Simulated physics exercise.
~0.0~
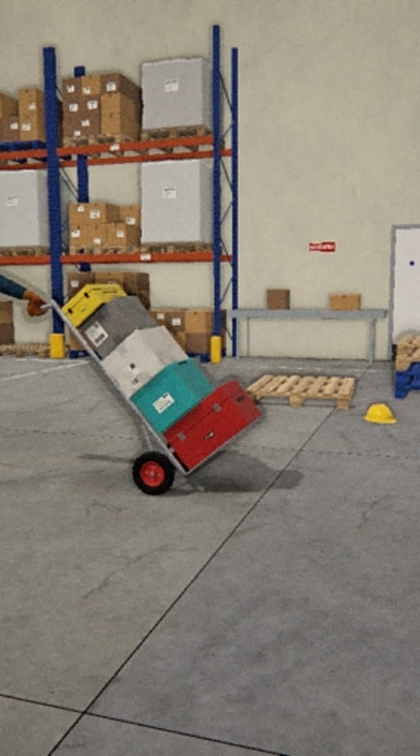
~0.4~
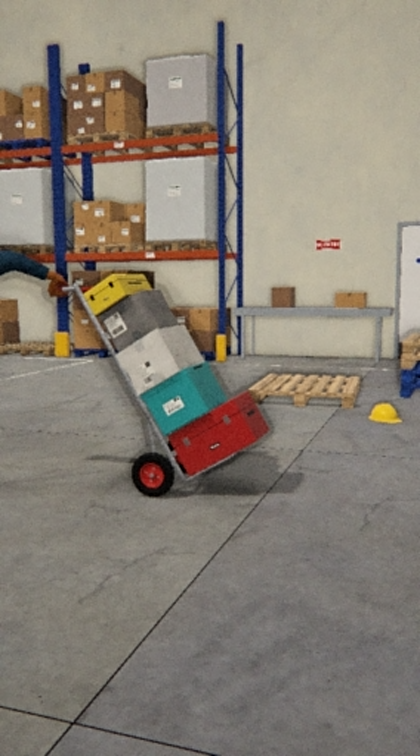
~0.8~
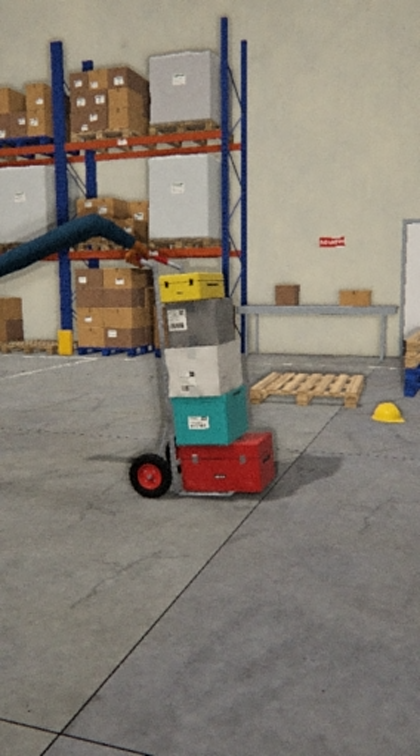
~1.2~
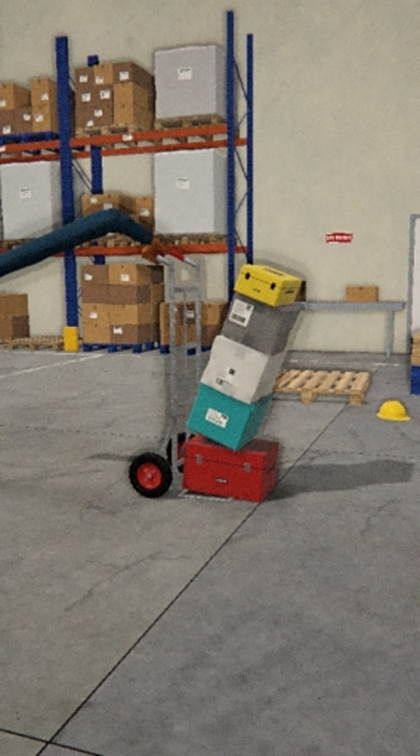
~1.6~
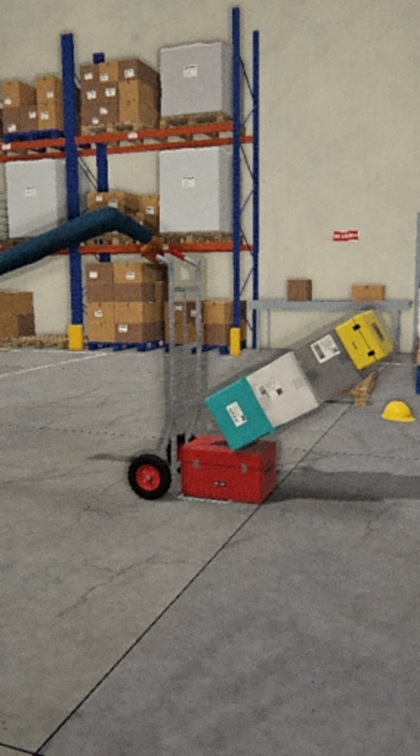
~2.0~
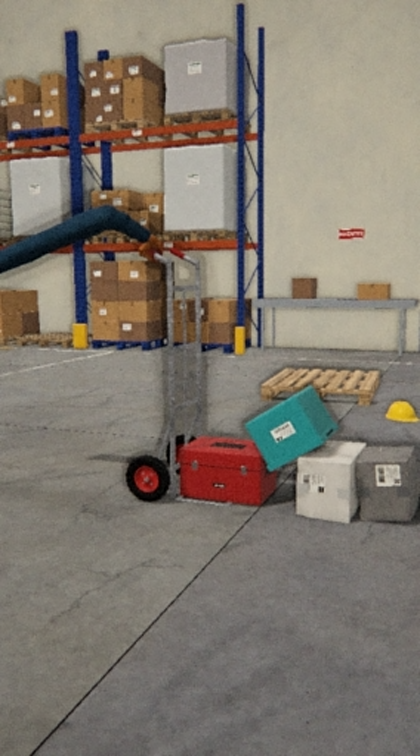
An arm tips a loaded hand truck upright, and the upper boxes topple off rightward.
